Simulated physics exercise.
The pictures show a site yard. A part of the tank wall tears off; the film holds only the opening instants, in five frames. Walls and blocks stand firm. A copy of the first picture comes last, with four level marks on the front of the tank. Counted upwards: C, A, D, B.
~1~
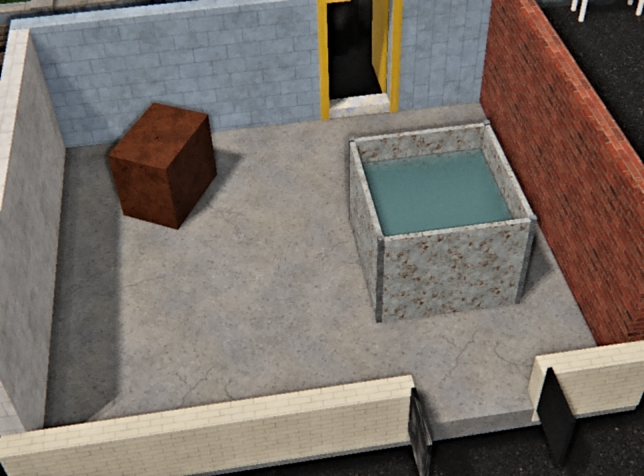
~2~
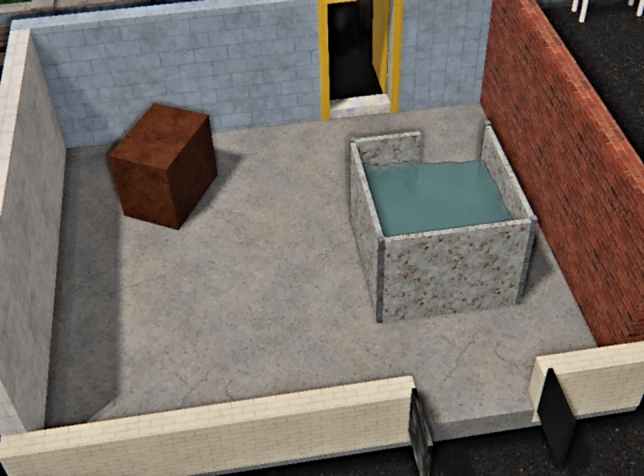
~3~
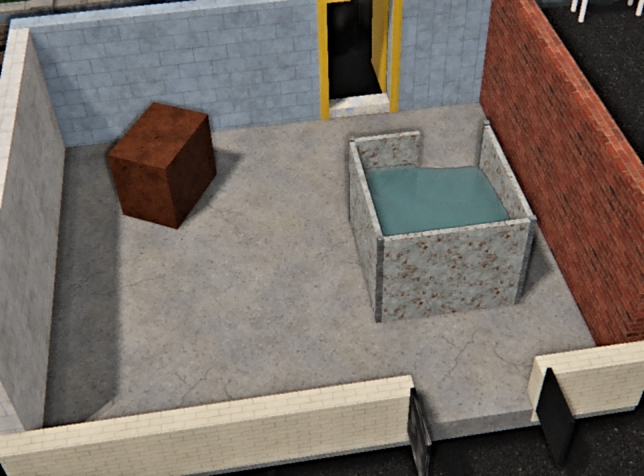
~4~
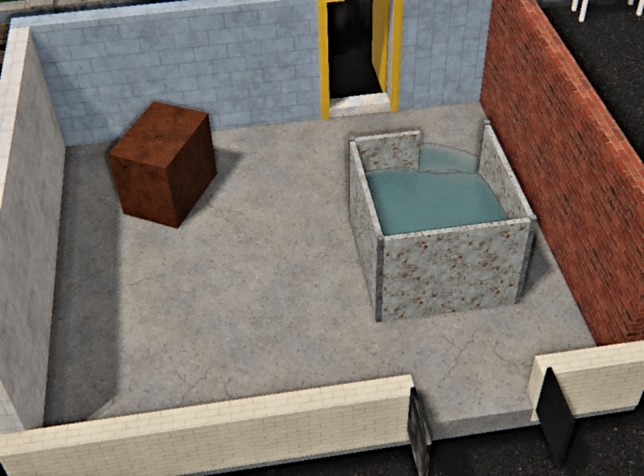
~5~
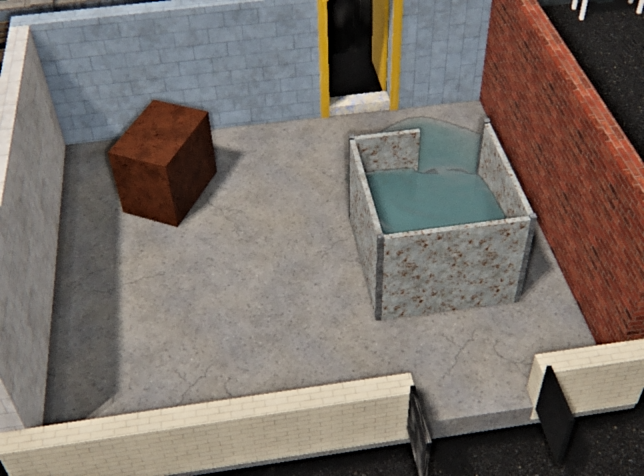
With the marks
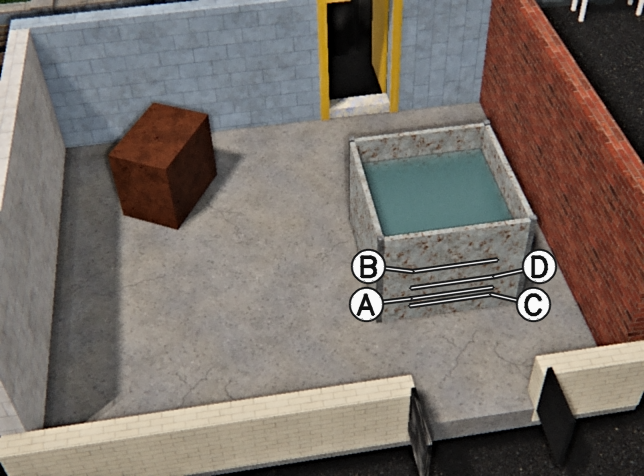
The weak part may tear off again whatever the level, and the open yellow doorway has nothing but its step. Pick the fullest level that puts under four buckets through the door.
D will do.
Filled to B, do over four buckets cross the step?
Yes.
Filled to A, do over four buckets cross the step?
No, that is safe.
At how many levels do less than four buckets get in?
Three of the four.
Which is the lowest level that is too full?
Here it is level B.
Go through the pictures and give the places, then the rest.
In the first frame, water in the tank at rest, its middle at (436, 200); foot of the yellow doorway at (360, 115); open gate at (474, 363).
In the second frame, water covers 1 % of the ground, its front hidden from here.
In the third frame, water covers 3 % of the ground, its front hidden from here.
In the fourth frame, water covers 6 % of the ground, its front hidden from here.
In the fifth frame, water covers 12 % of the ground, its front hidden from here.
On the marked copy, A at (451, 293); B at (454, 265); C at (450, 300); D at (452, 282); from the bottom up C, A, D, B.
With A, nothing gets over.
With B, about 10 bucketfuls get in.
With C, nothing gets over.
With D, a bucket or two gets in.
